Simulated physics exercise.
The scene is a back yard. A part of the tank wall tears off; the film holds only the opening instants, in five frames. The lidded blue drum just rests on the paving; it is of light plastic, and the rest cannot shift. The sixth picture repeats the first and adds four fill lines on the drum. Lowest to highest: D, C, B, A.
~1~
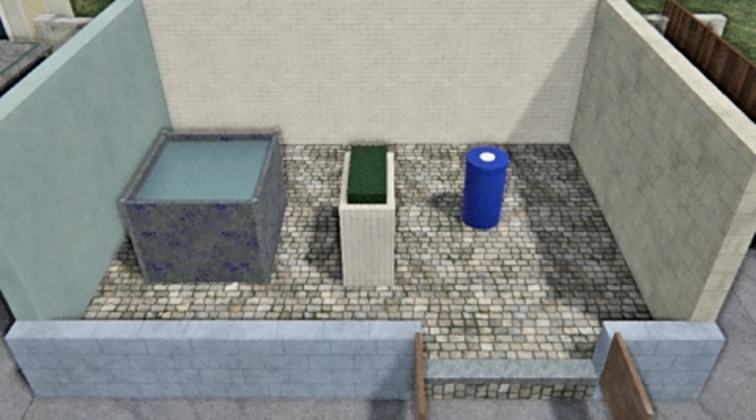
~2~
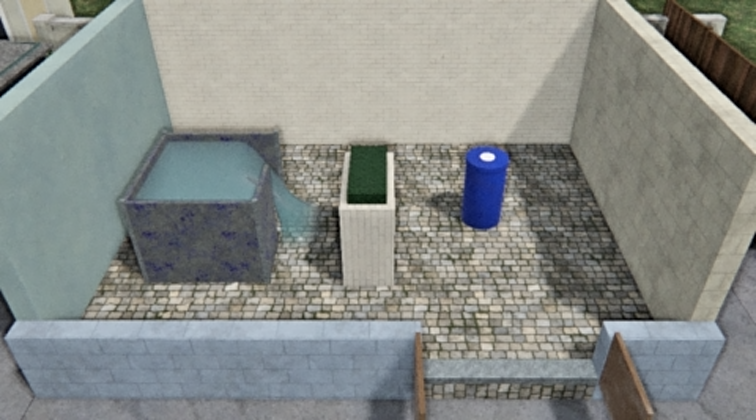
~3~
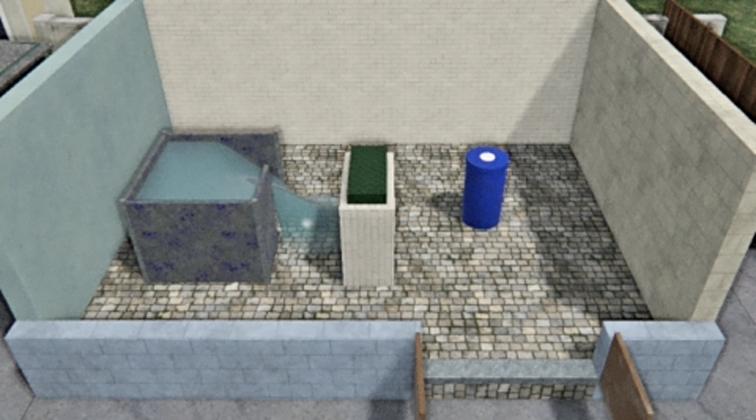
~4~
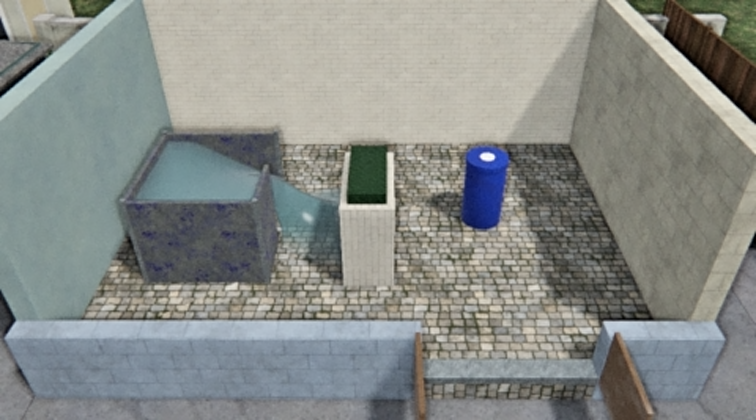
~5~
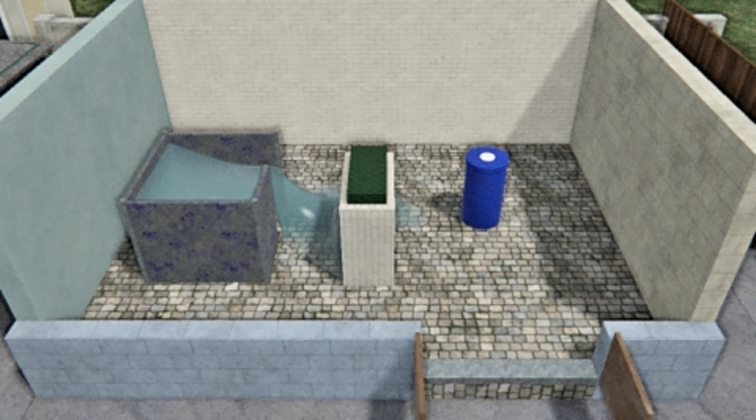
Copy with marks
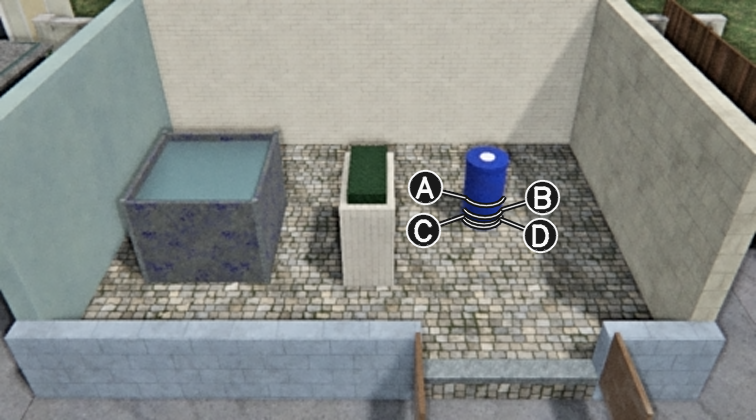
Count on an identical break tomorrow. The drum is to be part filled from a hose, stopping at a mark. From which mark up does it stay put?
A will do.
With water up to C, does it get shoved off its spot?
Yes, that goes wrong.
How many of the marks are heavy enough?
One of the four.
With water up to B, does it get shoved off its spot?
Yes.
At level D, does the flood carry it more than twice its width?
Yes.
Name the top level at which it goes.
The answer is B.
On the marked copy, A at (486, 205); B at (485, 217); C at (484, 224); D at (483, 227); from the bottom up D, C, B, A.
With A, it does not move.
With B, it is pushed about half its own width away.
With C, it is pushed about 4 times its own width away.
With D, it is washed out through the gate.
